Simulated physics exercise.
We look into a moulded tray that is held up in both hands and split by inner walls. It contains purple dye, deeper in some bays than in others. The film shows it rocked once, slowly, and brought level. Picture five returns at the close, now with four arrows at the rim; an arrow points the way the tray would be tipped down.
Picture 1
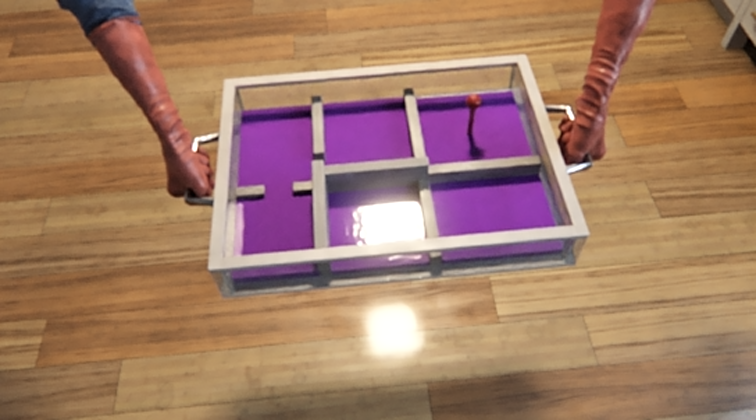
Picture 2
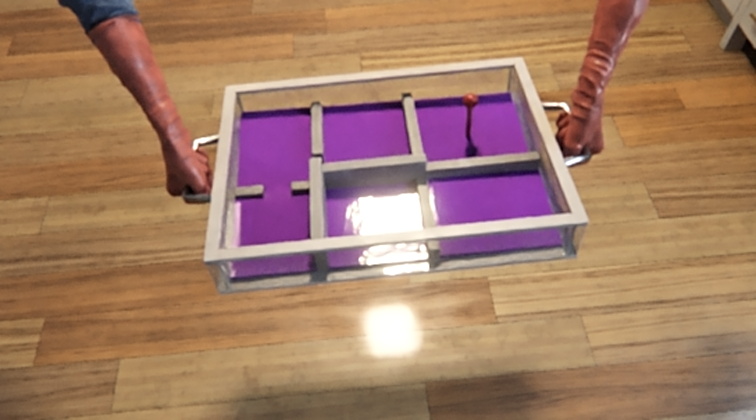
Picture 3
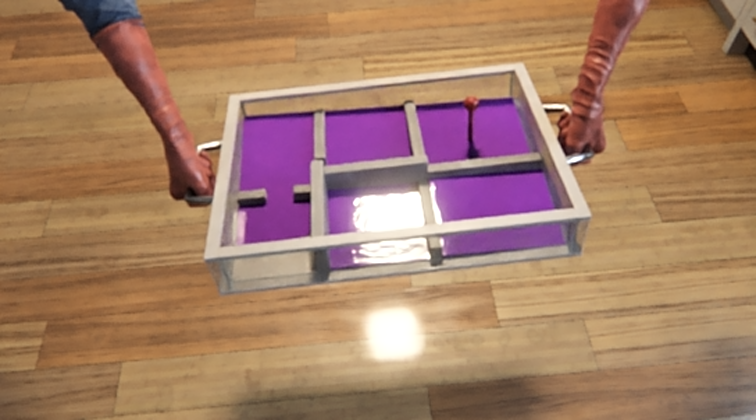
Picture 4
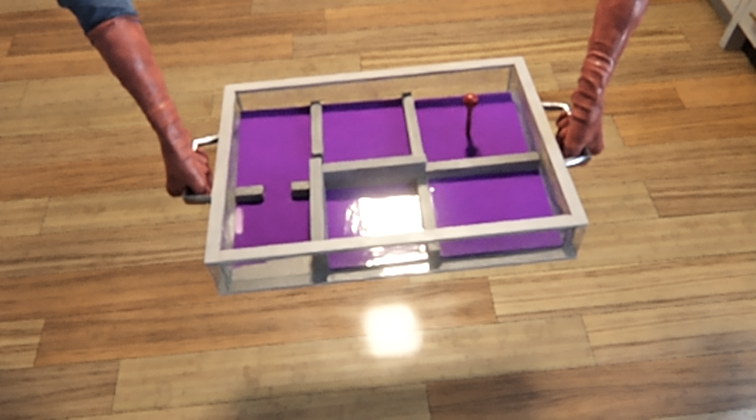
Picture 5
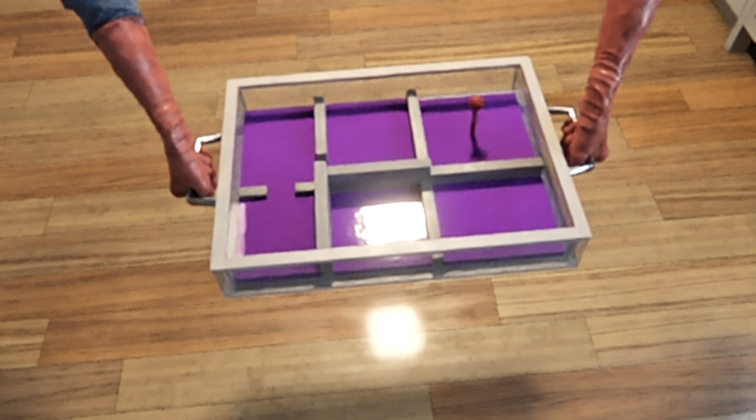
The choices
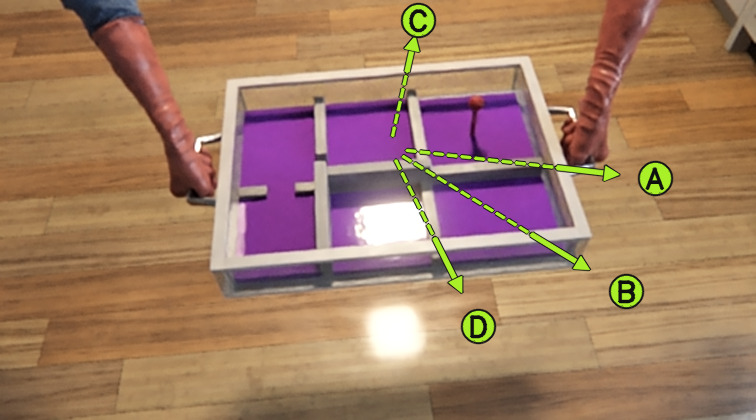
A clear-sided tray of purple liquid, divided by inner walls and held by two reddish hands over a wooden floor, tilted slightly toward the back, then came level again, its red-topped peg still upright.
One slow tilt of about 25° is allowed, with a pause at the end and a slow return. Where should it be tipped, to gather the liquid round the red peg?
C.
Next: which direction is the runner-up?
Direction A.
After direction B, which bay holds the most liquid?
It is the front right one.
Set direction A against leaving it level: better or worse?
It is better.
On the marked copy, A ends at (613, 174); B ends at (585, 266); C ends at (413, 40); D ends at (459, 287).
Choosing A, about 27 % of the liquid ends in the peg's bay; about 15 % goes over the rim.
Choosing B, about 7 % of the liquid ends in the peg's bay; about 26 % goes over the rim.
Choosing C, about 45 % of the liquid ends in the peg's bay; about 13 % goes over the rim.
Choosing D, about 9 % of the liquid ends in the peg's bay; about 14 % goes over the rim.
